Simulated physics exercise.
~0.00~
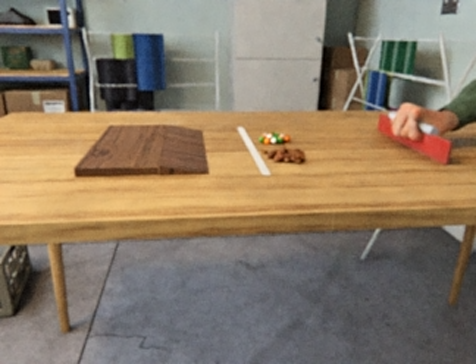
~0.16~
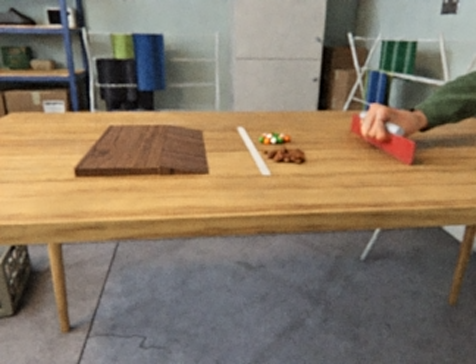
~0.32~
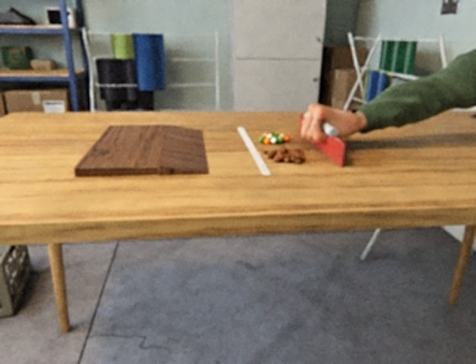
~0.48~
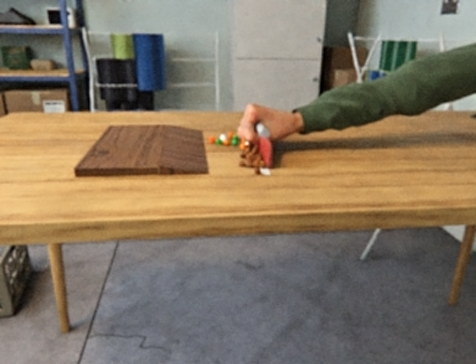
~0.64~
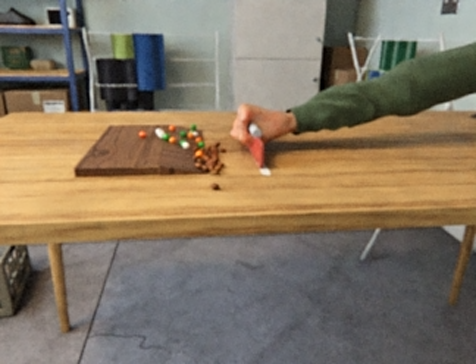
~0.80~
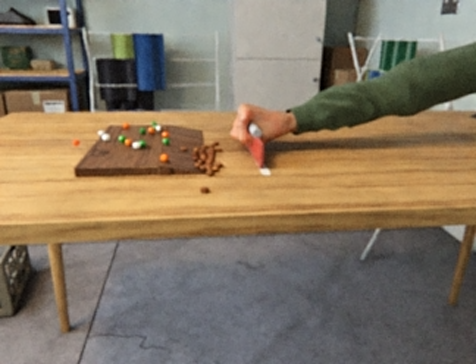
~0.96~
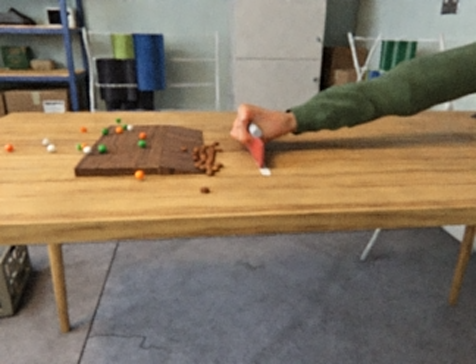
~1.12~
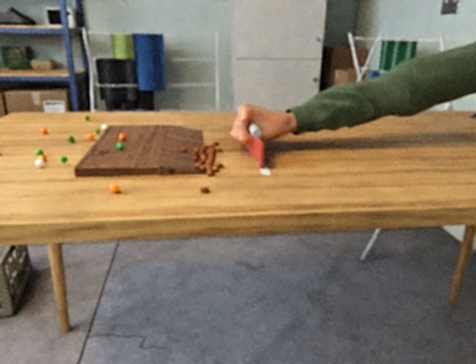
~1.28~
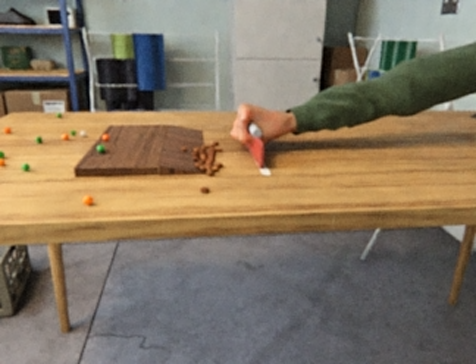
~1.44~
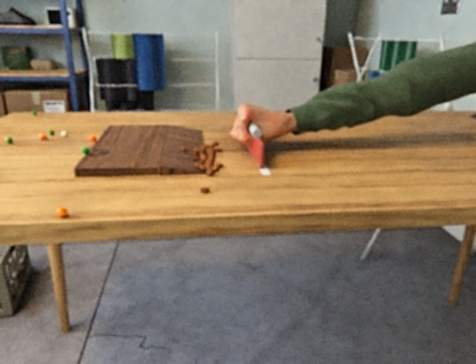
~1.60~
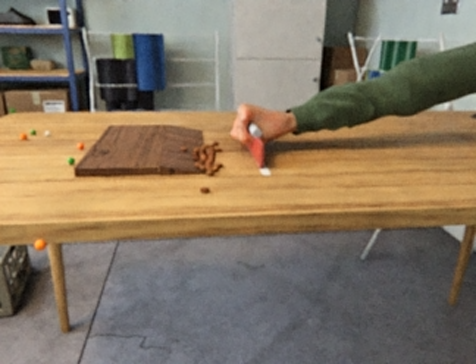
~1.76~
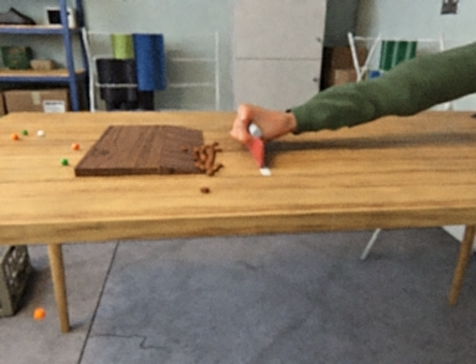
On a wooden table, a hand sweeps candies over a ramp while brown pieces stall.
